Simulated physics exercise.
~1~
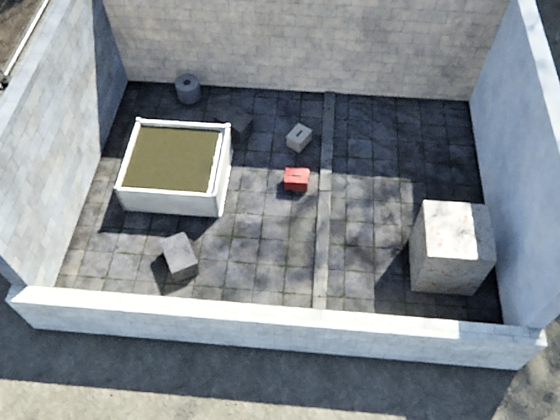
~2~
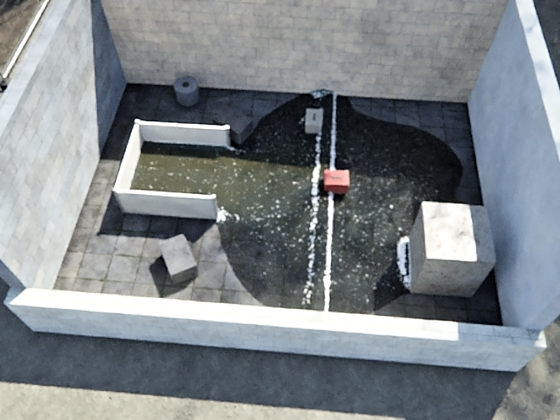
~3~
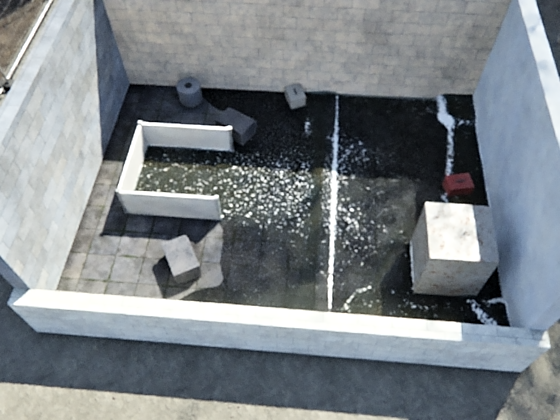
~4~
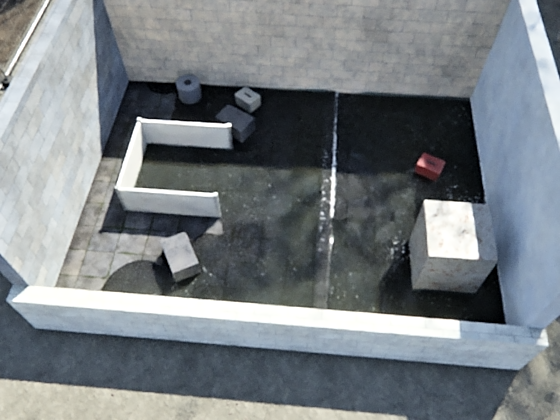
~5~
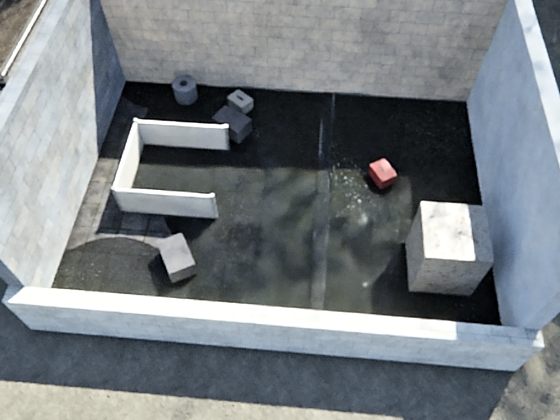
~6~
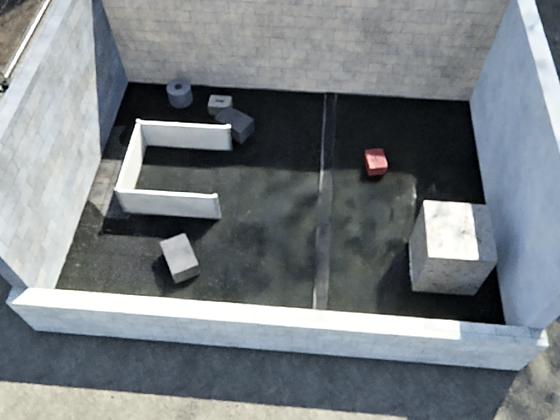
Murky water stands in an open white tank inside a walled, paved yard, with a small red tote and several grey blocks and tubs scattered around it. The tank's right side is then gone, and water spreads rightward across the slabs, foaming along the low kerb as the red tote shifts right. The tote is carried over the kerb toward the right wall, near a large pale block, while a small pale crate moves back and then left. As the dark water calms and covers most of the floor, the tote drifts back leftward. It ends still beyond the kerb, afloat.
